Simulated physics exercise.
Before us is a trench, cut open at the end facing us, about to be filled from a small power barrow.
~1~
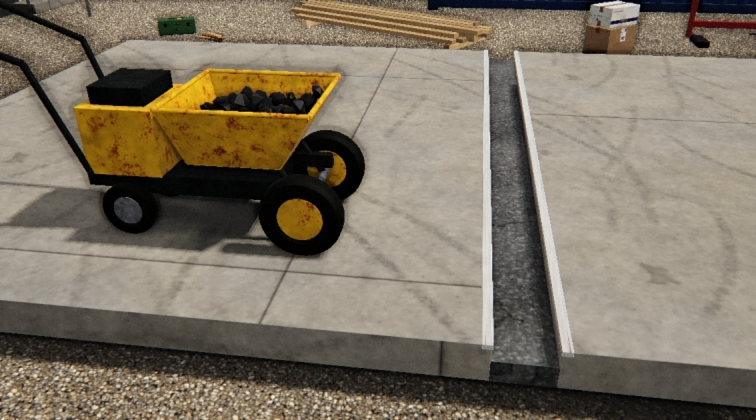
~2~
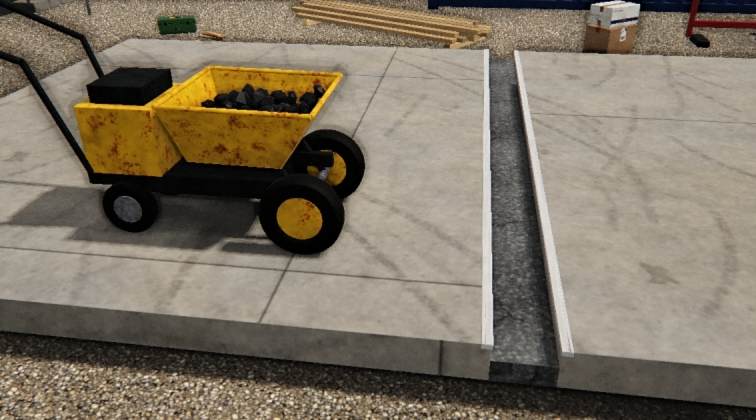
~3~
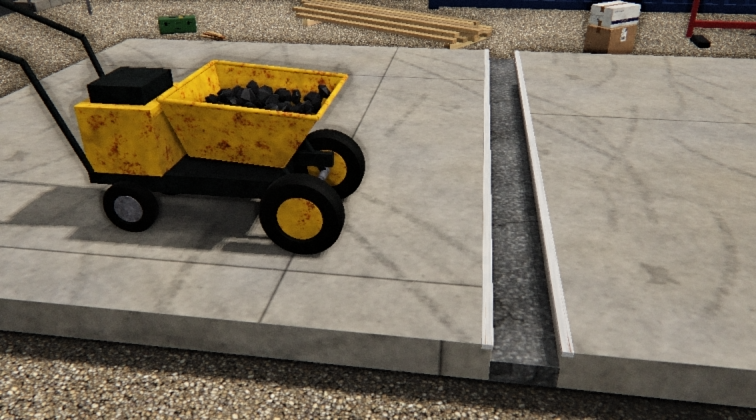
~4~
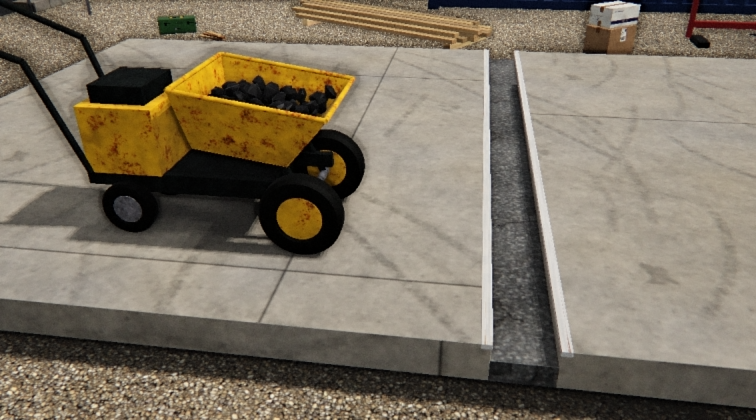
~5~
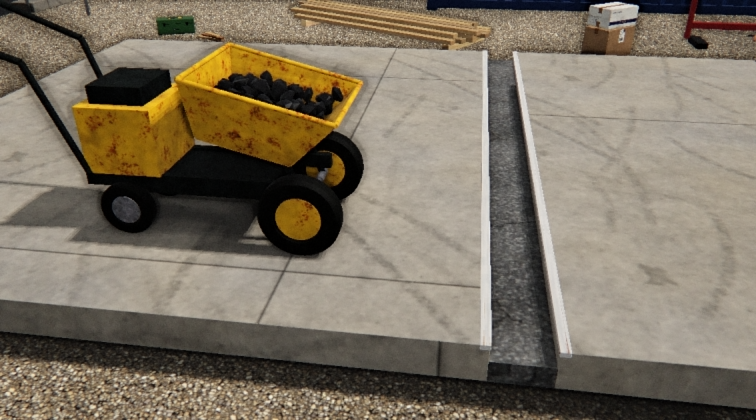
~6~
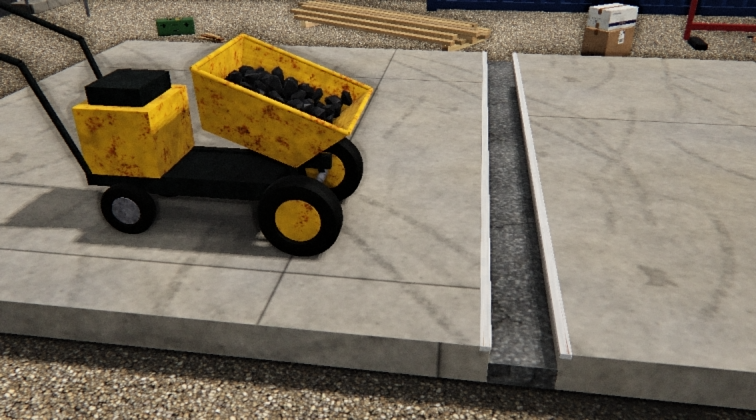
On a concrete slab beside gravel, a yellow power barrow stands left of a narrow, shallow trench, its skip loaded with black lumps of coal. The skip gradually tilts forward to the right while the wheels stay in place.
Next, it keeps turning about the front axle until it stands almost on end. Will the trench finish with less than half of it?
Yes, less than half.
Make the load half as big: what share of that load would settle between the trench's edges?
20 %, near enough.
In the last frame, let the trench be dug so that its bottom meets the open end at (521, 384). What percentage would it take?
The share would be around 20 per cent.
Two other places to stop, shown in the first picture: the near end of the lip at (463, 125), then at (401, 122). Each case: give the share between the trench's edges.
Well, you'd get roughly 10 per cent from the first place and roughly 70 per cent from the second.
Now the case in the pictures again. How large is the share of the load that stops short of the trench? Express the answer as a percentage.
I'd put it at around 75 percent.
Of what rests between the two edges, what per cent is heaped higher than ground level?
Around 5 in a hundred.
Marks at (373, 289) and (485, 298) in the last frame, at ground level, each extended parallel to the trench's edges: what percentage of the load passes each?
Some 100 and some 20 per cent, respectively.
Just after the last frame, skip tipped steeply; every one in the skip.
A moment on, skip tipped right over; the larger part in the skip; about a tenth short of the trench; just a few falling.
Further on, skip tipped right over; roughly a quarter in the skip; roughly two thirds short of the trench; about a tenth in or heaped over the trench.
When it is over, skip tipped right over; just a few in the skip; the larger part short of the trench; roughly a quarter in or heaped over the trench; not one beyond it.
